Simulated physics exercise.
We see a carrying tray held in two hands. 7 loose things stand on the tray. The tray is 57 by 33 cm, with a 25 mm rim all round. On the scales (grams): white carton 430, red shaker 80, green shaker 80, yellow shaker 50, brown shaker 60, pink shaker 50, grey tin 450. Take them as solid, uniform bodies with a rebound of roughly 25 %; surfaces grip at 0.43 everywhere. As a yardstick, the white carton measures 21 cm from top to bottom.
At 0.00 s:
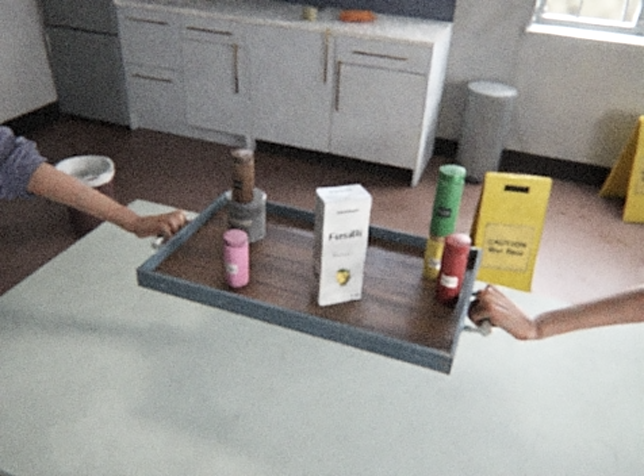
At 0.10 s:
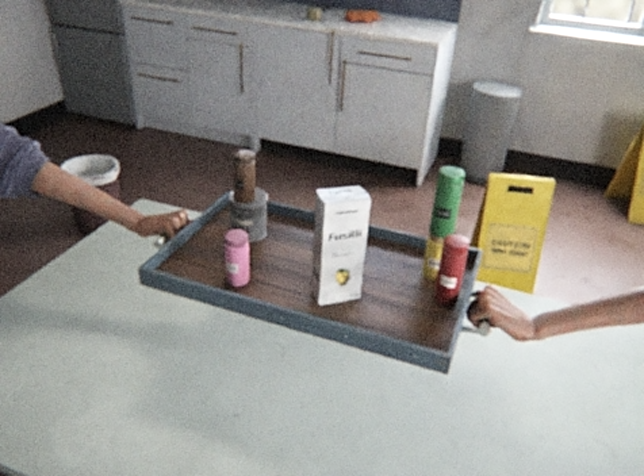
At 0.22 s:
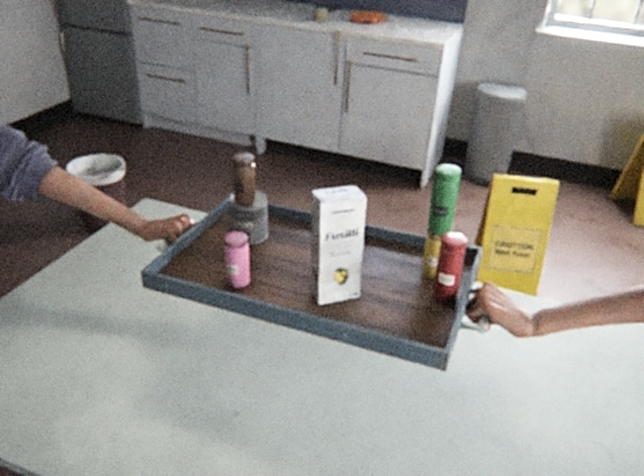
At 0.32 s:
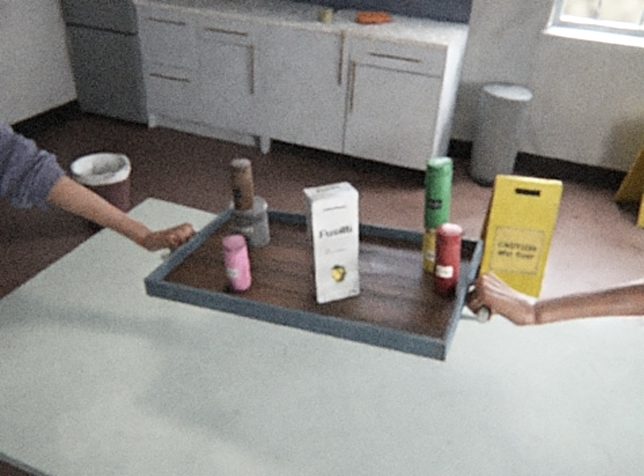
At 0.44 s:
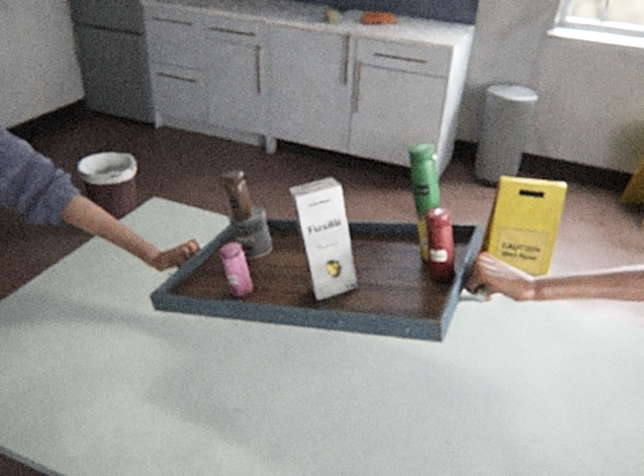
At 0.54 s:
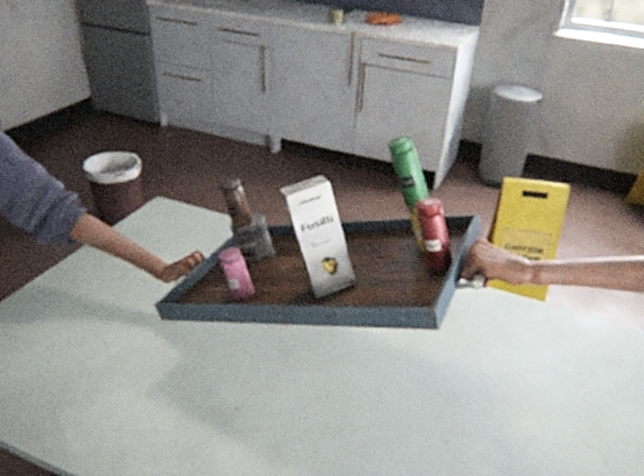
Above a pale table, two hands tilt a loaded tray, its left edge dipping down.
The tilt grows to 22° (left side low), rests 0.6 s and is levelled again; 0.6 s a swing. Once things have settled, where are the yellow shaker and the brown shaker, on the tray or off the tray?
The yellow shaker stays on the tray and the brown shaker slides or falls off.
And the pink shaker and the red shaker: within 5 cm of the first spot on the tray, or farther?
The pink shaker keeps its place; the red shaker ends elsewhere.
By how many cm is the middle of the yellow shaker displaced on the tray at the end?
About 25 cm.
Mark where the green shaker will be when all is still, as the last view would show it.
Near (297, 216).
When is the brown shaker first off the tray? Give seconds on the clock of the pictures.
Near 1.3 s.
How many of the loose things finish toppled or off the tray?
In all, 5.
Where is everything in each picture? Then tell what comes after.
In the first picture, tray level; yellow shaker (438, 253); brown shaker (242, 176).
In the second picture, tray level; green shaker (447, 203); pink shaker (237, 258).
In the third picture, tilt 2°, left edge down; grey tin (249, 217); white carton (337, 246).
In the fourth picture, tilt 6°, left edge down; red shaker (447, 260); green shaker (437, 193).
In the fifth picture, tilt 14°, left edge down; pink shaker (236, 270); grey tin (251, 232).
In the sixth picture, tilt 19°, left edge down; brown shaker (236, 203).
By 0.74 s, tilt 22°, left edge down; yellow shaker rocked 57° off its seat near (399, 224); green shaker rocked 51° off its seat; red shaker rocked 23° off its seat.
By 1.04 s, tilt 22°, left edge down; yellow shaker on its side near (353, 239); brown shaker 2 cm from its spot near (228, 209); green shaker on its side.
By 1.24 s, tilt 22°, left edge down; yellow shaker on its side near (330, 241); brown shaker rocked 8° off its seat near (211, 209); white carton on its side.
By 1.54 s, tilt 15°, left edge down; brown shaker now off the tray; yellow shaker on its side near (320, 240); white carton on its side.
When it is over (2.4 s), off the tray, brown shaker; lying over on the tray, white carton, red shaker, green shaker and yellow shaker; not toppled but over 5 cm from the start, grey tin; pink shaker within 5 cm of the start. End places, in pixels of the last picture, yellow shaker near (323, 236), brown shaker near (165, 289).
